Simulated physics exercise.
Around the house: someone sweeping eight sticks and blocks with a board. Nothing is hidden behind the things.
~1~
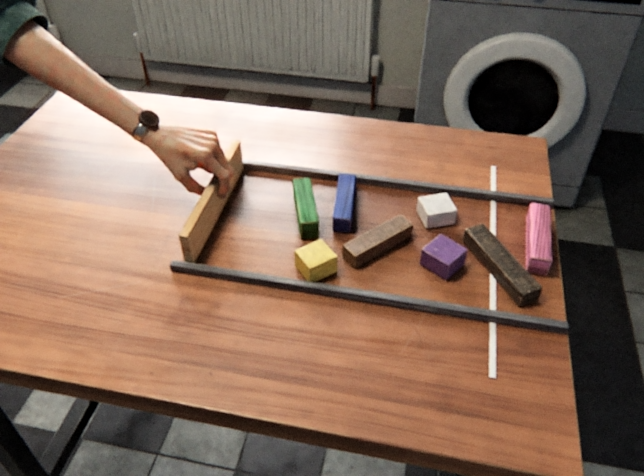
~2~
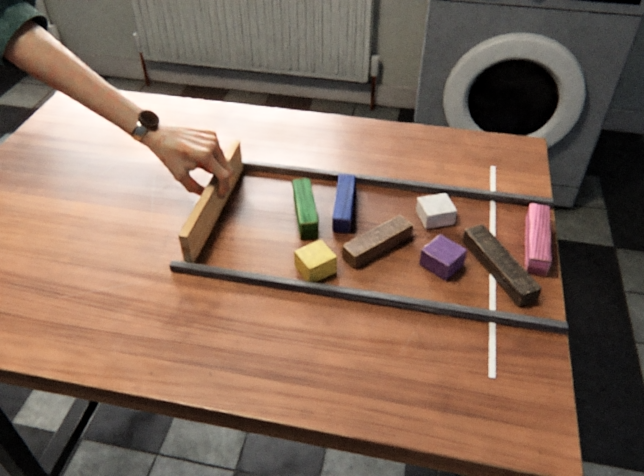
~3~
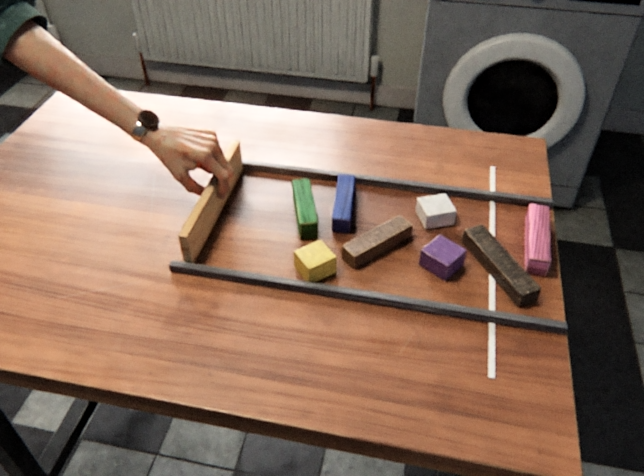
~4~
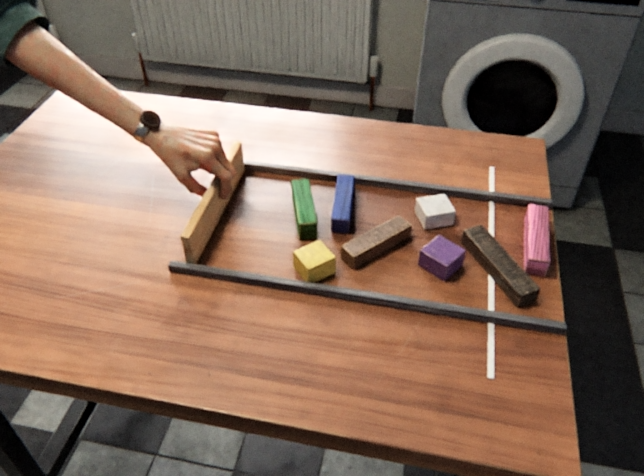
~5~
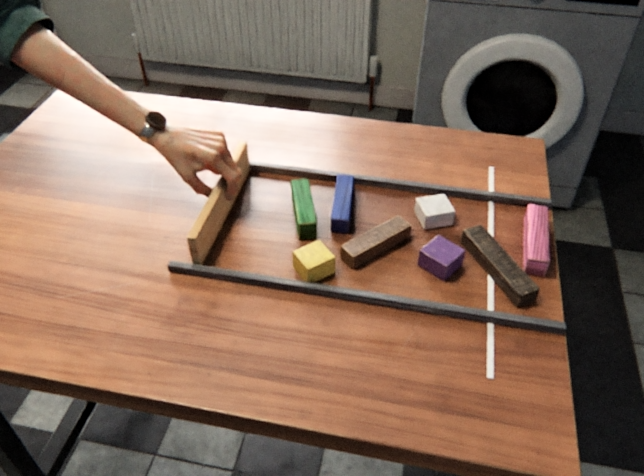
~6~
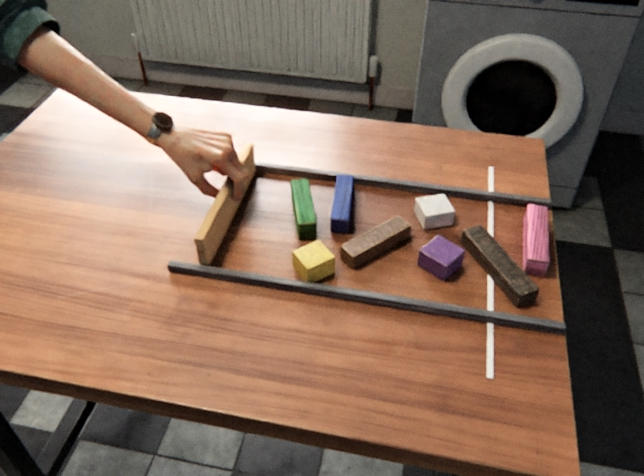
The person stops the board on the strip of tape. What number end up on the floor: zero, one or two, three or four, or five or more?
As it turns out, the number that fall off is one or two.
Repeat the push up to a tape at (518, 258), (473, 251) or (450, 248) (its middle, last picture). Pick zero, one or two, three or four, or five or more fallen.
For each place: More than four; one to two; no fall at all.
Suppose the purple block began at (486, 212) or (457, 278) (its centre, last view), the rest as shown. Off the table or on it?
In turn it is lost; survives.
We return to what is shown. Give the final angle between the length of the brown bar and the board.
Some 40 degrees.
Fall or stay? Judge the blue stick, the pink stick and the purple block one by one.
The blue stick stays on, the pink stick goes over, the purple block does not fall.
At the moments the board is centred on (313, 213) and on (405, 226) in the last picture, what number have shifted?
The counts are 3 and 7.
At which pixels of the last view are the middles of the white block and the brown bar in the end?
First (551, 224), then (536, 262).
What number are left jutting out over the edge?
It comes to 3.
Soon after, none off yet; pink stick at rest near (536, 239); black bar at rest near (498, 264); purple block at rest near (441, 258).
Then, none off yet; pink stick moved a little near (554, 242); black bar moved a little near (541, 280); purple block moved well along near (506, 280).
At rest, the number that fall off is one or two; fallen, black bar and pink stick.
